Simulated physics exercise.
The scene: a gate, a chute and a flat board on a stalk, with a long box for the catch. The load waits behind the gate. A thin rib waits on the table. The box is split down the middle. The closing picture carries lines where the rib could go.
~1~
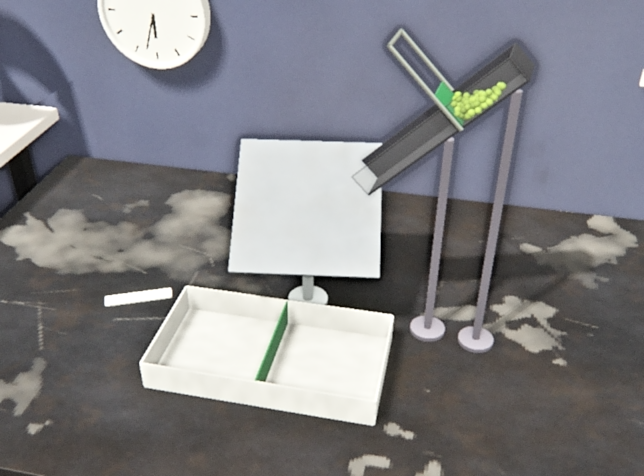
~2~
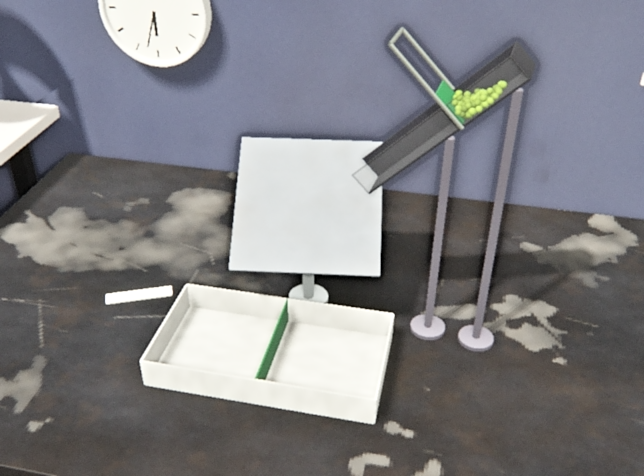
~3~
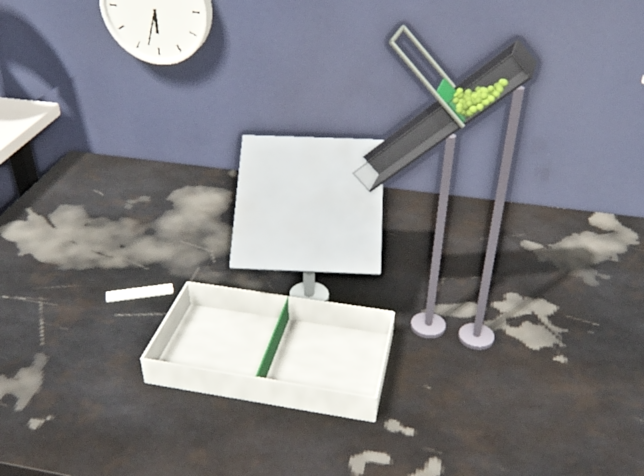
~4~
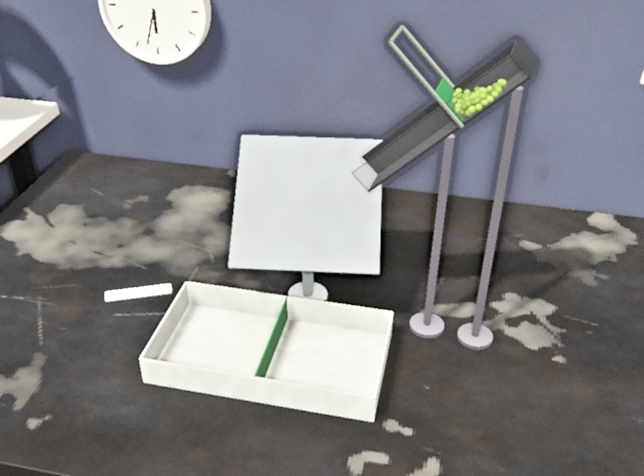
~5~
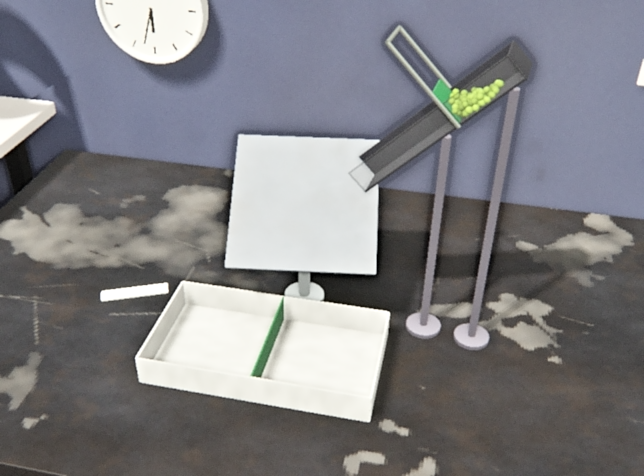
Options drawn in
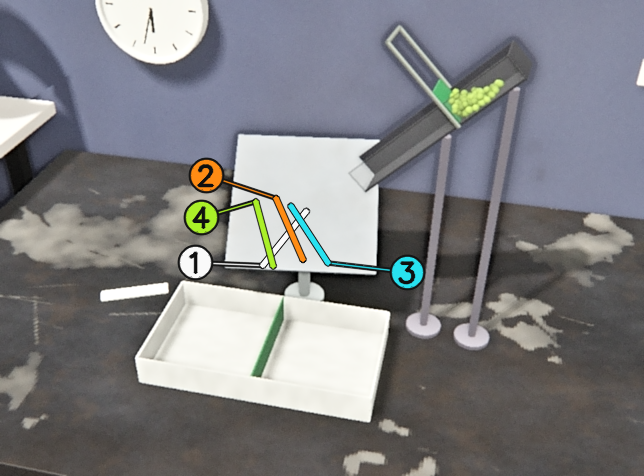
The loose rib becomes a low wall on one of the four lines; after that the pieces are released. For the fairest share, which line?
The answer is line 1.
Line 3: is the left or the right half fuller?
More lands on the right.
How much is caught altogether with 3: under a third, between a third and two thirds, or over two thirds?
Line 3 gives over two thirds.
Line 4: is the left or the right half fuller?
The right half.
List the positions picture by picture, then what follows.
In the first frame, load behind the gate (475, 100), dried peas; lip of the chute (373, 187), sloping fairly steeply.
In the second frame, middle of the board (308, 204), tilted fairly steeply; middle of its low edge (304, 273); of its high edge (312, 140).
In the third frame, front corners of the box (142, 359) and (376, 398); front end of its middle wall (255, 378); gate still shut (444, 90).
In the fourth frame, middle of the load (475, 97); lip (373, 183).
In the fifth frame, middle of the load (472, 97); lip (370, 183).
On the marked copy, line 1 from (306, 211) to (262, 265); line 2 from (276, 198) to (303, 259); line 3 from (290, 206) to (328, 262); line 4 from (255, 201) to (273, 266).
With 1, of what is caught, roughly a third in the left half, roughly two thirds in the right.
With 2, of what is caught, not one piece in the left half, every piece in the right.
With 3, of what is caught, just a few in the left half, almost all in the right.
With 4, of what is caught, about a tenth in the left half, almost all in the right.
